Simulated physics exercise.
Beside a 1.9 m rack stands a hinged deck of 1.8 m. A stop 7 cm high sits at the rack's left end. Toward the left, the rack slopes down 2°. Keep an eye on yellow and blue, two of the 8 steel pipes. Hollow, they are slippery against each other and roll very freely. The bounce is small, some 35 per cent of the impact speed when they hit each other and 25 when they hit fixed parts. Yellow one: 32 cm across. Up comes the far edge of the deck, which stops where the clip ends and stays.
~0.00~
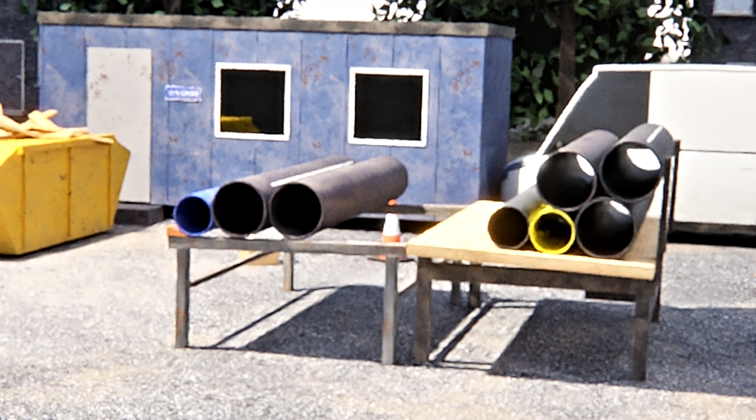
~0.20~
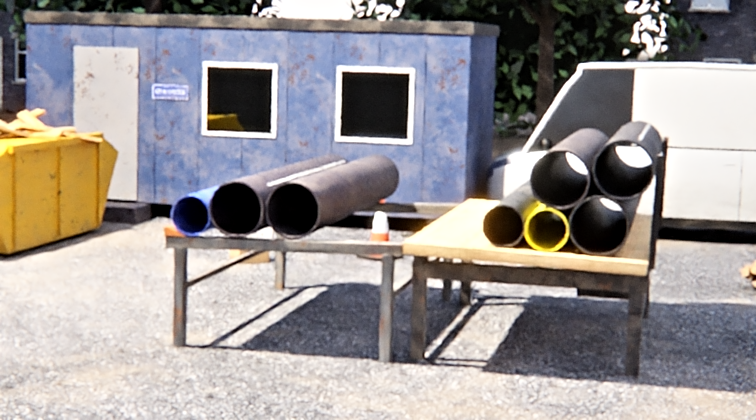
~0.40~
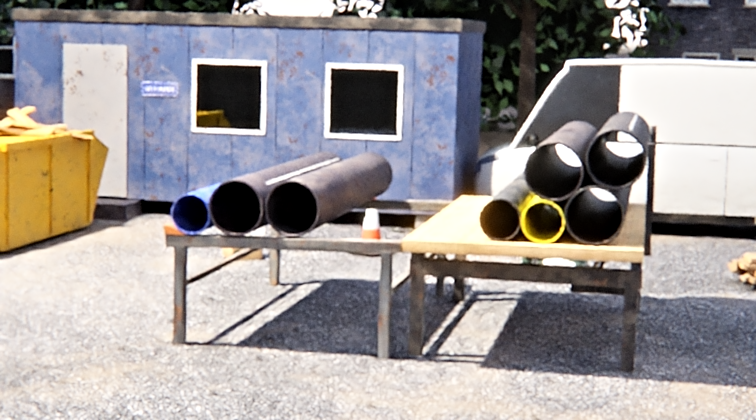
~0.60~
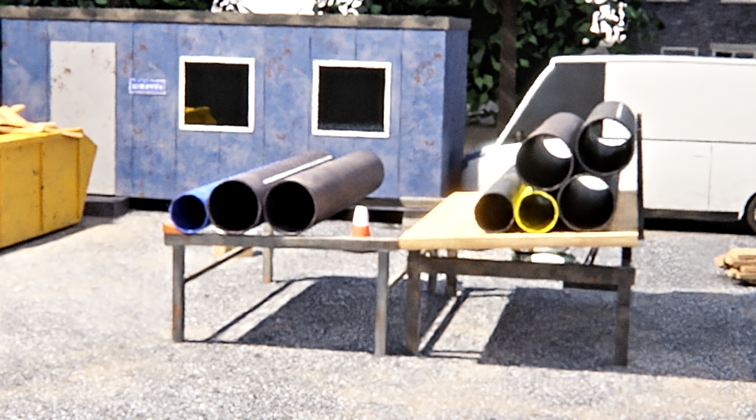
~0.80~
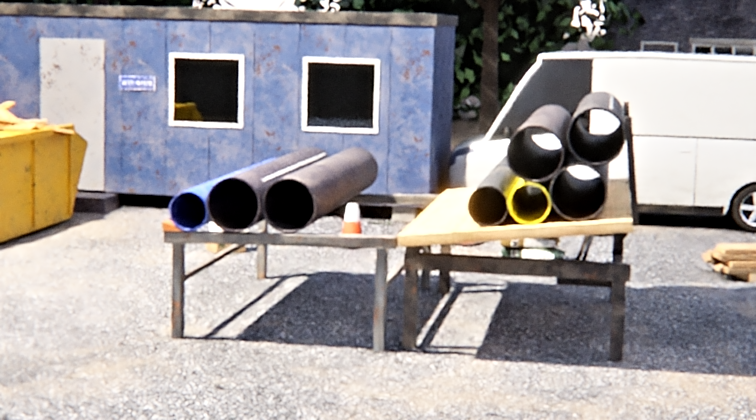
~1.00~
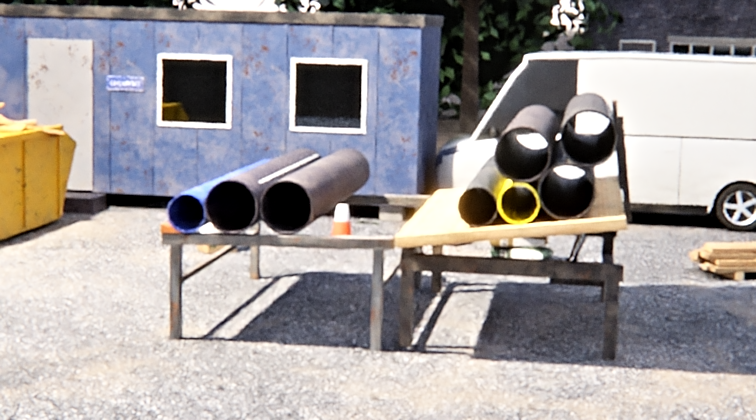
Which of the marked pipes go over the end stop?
The yellow pipe does not get over, the blue stays inside the stop.
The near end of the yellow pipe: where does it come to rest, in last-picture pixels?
It comes to rest around (364, 217).
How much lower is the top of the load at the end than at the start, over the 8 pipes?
Some 10 cm lower.
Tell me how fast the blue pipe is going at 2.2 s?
It's travelling at about 0.0 m/s.
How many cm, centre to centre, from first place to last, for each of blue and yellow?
Blue shifts 10 while yellow shifts 130.
Then, 2.2 s in, yellow is on the deck, 15 cm from the hinge, rolling left; blue is on the rack, 20 cm from the rack's far end; 0 lost over the end.
In the end (3.8 s), yellow is on the rack, 165 cm from the rack's far end; blue is on the rack, 15 cm from the rack's far end; 0 lost over the end.
